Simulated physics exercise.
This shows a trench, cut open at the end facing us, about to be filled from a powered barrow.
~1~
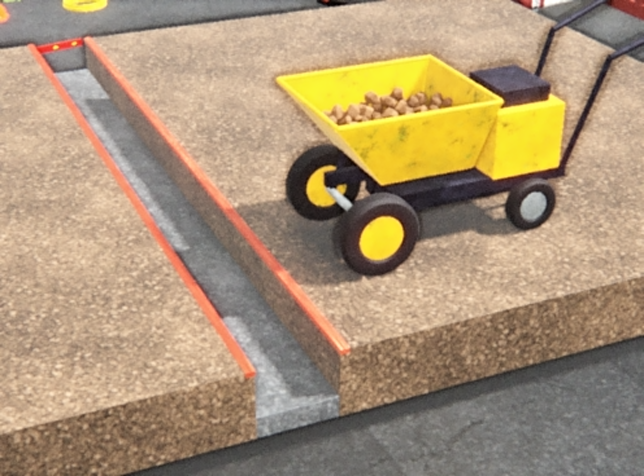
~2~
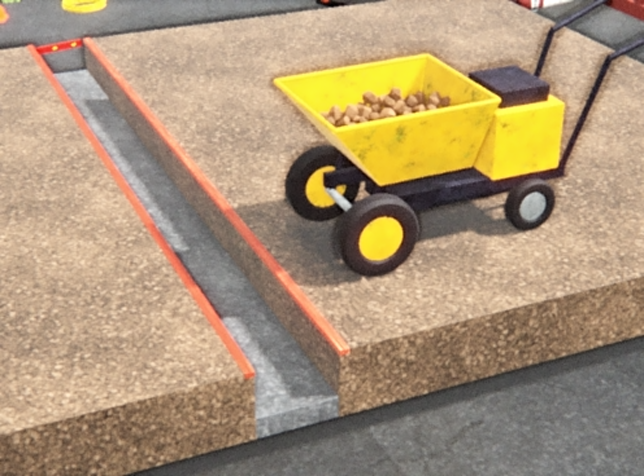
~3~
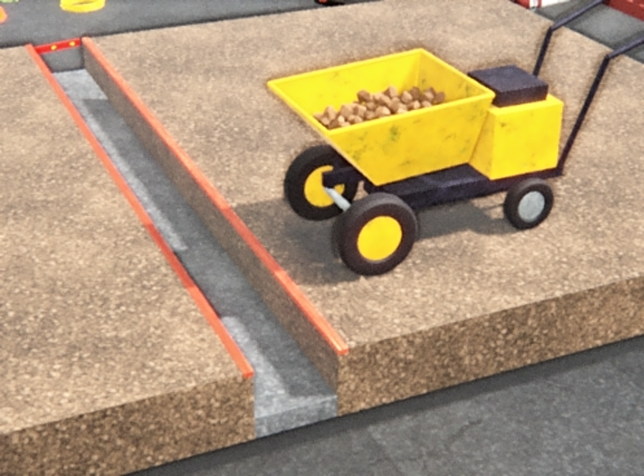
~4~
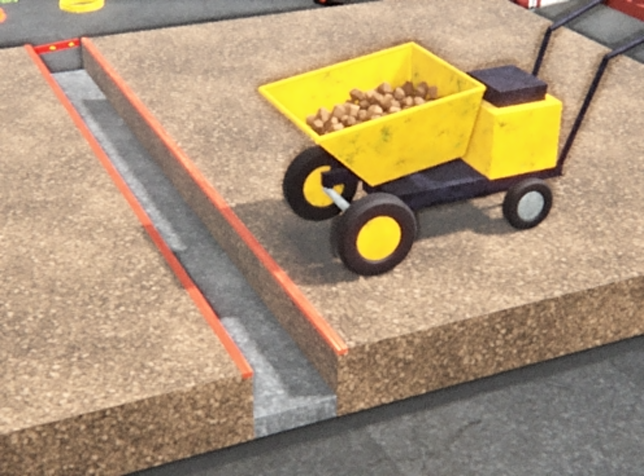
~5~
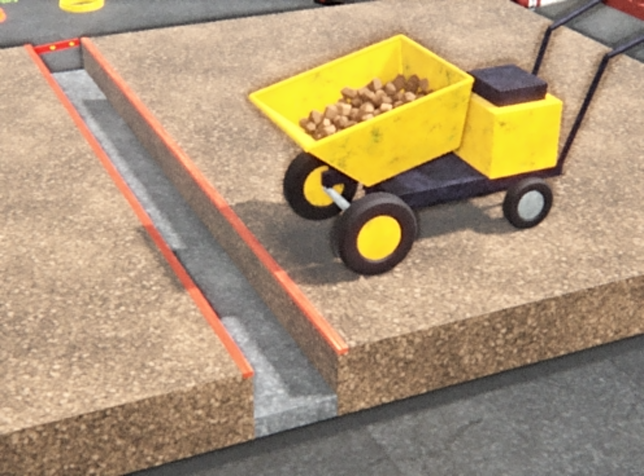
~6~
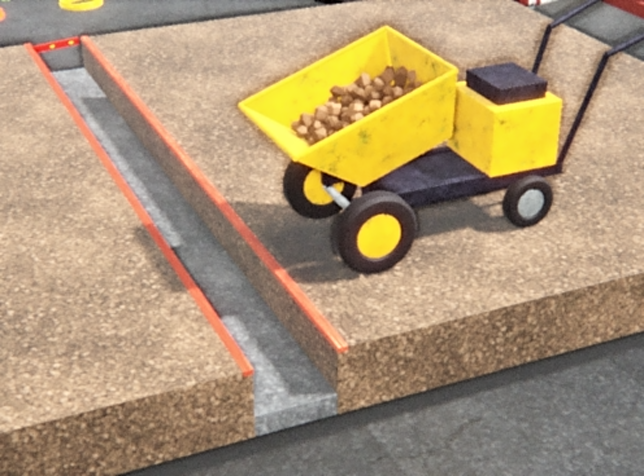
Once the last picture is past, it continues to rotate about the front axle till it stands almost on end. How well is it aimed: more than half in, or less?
The share in the trench is above half.
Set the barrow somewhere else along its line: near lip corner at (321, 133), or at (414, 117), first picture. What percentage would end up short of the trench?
That would be roughly 0 in a hundred and then roughly 20 in a hundred.
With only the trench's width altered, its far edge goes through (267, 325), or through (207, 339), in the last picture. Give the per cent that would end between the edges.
First some 0, then 100 per cent.
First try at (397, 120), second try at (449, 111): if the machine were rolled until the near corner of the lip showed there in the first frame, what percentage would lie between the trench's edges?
About 90 %, then 40 %.
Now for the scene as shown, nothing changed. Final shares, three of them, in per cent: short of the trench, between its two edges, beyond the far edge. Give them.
Approximate split: Short 0 percent, between 80 percent, beyond 20 percent.
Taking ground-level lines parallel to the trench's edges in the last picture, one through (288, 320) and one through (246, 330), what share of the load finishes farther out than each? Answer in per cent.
90 % and 40 %, in that order.
Shortly afterwards, skip tipped steeply; the whole lot in the skip.
Next, skip tipped right over; the bulk in the skip; a little in or heaped over the trench; only a few beyond it; only a few falling.
Some moments later, skip tipped right over; a little in the skip; near two thirds in or heaped over the trench; near a quarter beyond it.
In the end, skip tipped right over; the bulk in or heaped over the trench; near a quarter beyond it.
